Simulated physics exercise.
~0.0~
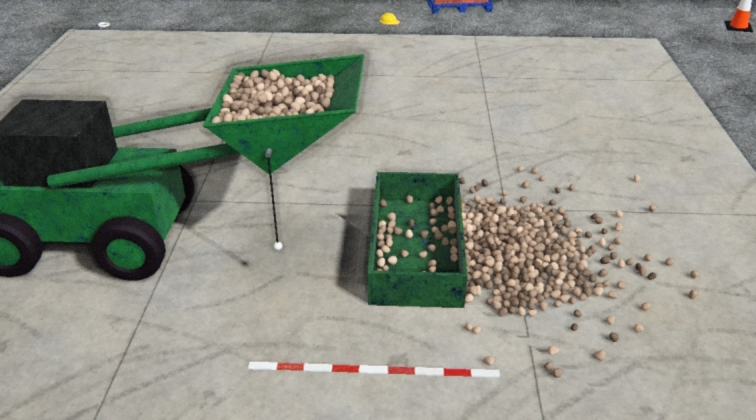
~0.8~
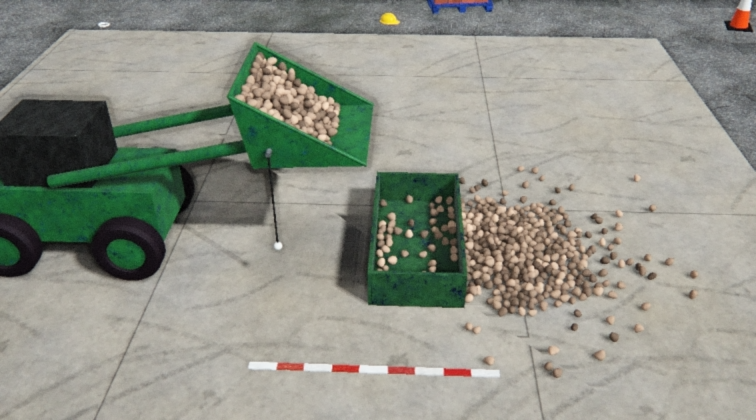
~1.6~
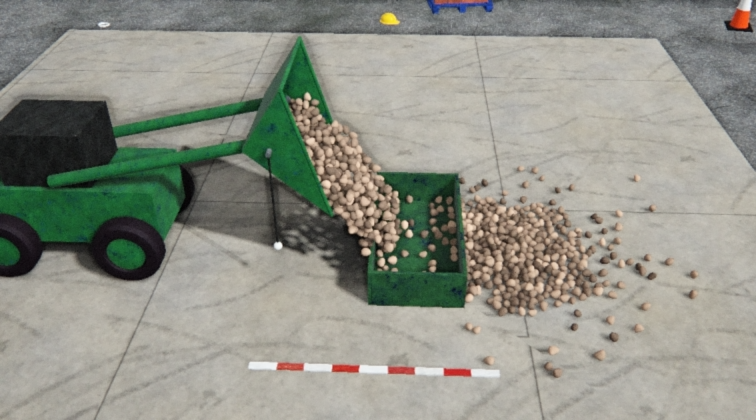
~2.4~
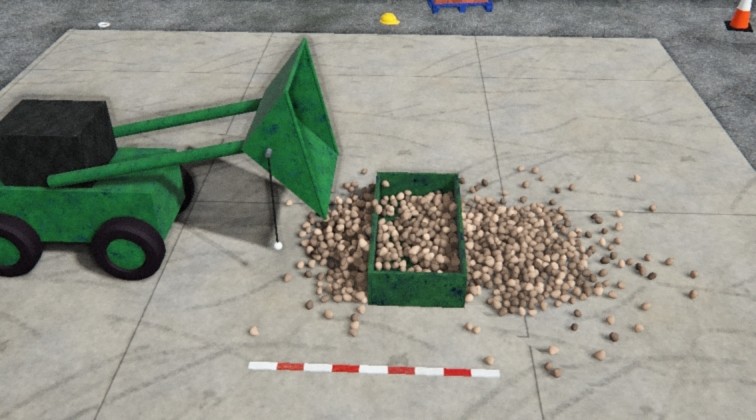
A green wheeled loader tipped its raised bucket forward and poured round brown stones toward a green open bin, with another heap already lying to its right. Some landed inside, while many piled up on the ground to its left, leaving the bucket empty.
